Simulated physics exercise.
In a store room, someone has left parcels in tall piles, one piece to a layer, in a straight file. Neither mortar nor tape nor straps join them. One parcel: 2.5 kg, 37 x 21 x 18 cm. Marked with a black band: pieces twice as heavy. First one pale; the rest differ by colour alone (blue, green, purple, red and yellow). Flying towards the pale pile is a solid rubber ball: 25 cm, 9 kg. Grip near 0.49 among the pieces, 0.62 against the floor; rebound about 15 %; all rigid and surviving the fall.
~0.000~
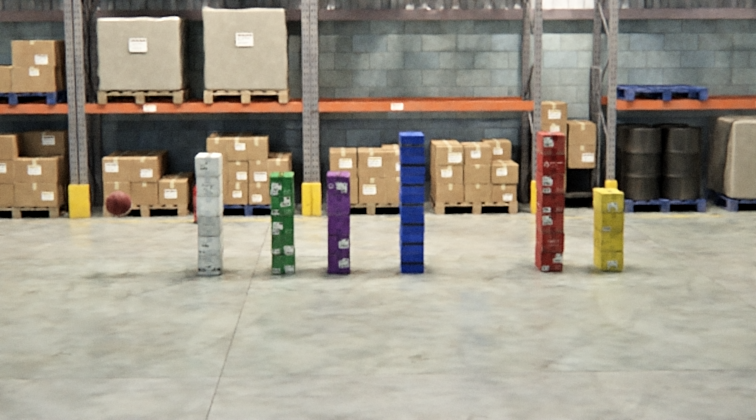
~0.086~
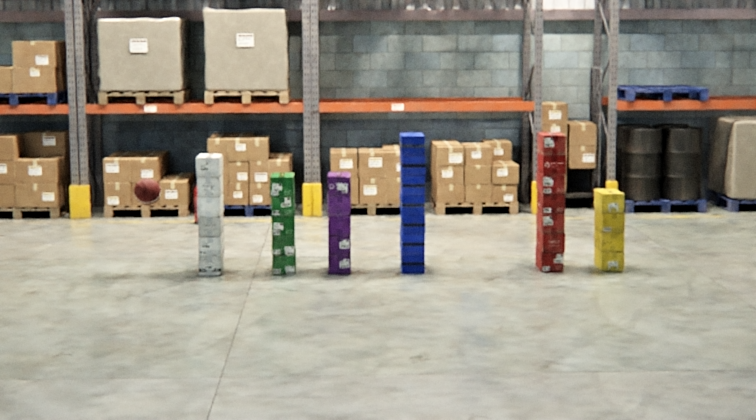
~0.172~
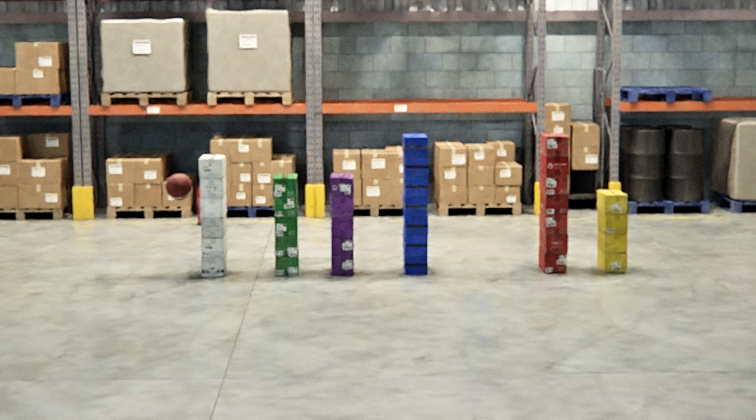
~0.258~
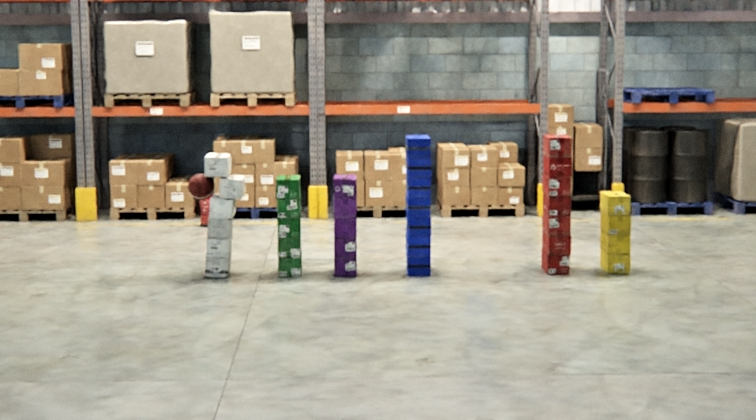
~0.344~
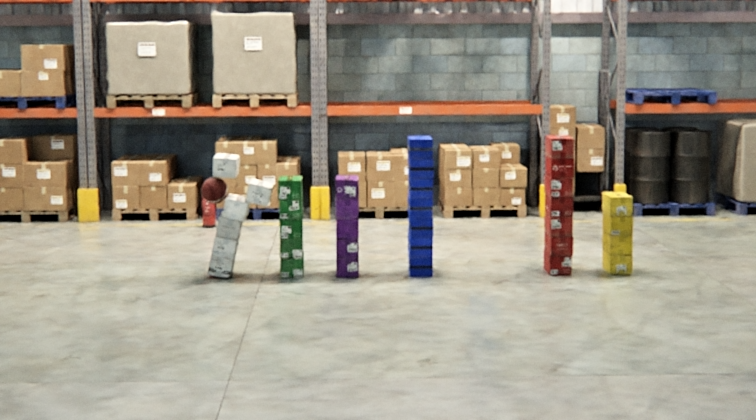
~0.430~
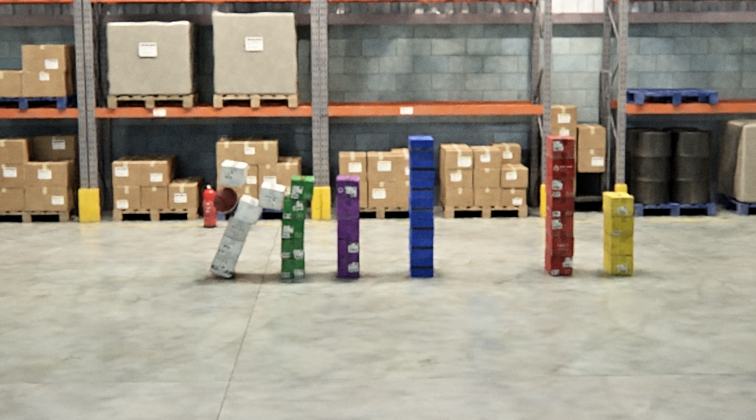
In a warehouse, a dark red ball flies right into a white stack, knocking its boxes against the green one.
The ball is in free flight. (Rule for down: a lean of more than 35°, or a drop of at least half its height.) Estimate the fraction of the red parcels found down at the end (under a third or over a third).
The tally lands north of a third.
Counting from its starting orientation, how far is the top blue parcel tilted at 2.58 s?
My estimate is close to 5°.
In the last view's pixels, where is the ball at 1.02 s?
Near (241, 252).
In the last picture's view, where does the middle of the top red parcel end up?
End point in last frame: Roughly (486, 240).
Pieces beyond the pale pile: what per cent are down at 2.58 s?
It's 60 percent at that point.
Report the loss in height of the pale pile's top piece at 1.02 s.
50 cm.
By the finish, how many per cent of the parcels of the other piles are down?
About 100% of them.
Around 1.02 s, 5 of the pale pile down; none of the 7 red parcels down (5 of 28 in all colours); top red parcel unmoved; top purple parcel tipped 23°.
Around 2.58 s, 5 of the pale pile down; none of the 7 red parcels down (17 of 28 in all colours); top red parcel tipped 32°; top purple parcel tipped 57°, 47 cm lower.
Finally (4.0 s), 5 of the pale pile down; 7 of the 7 red parcels down (28 of 28 in all colours); top red parcel on its side; top yellow parcel upside down. That is 100 per cent. Seen by the last camera, middles, top red parcel near (486, 240), top yellow parcel near (739, 260).
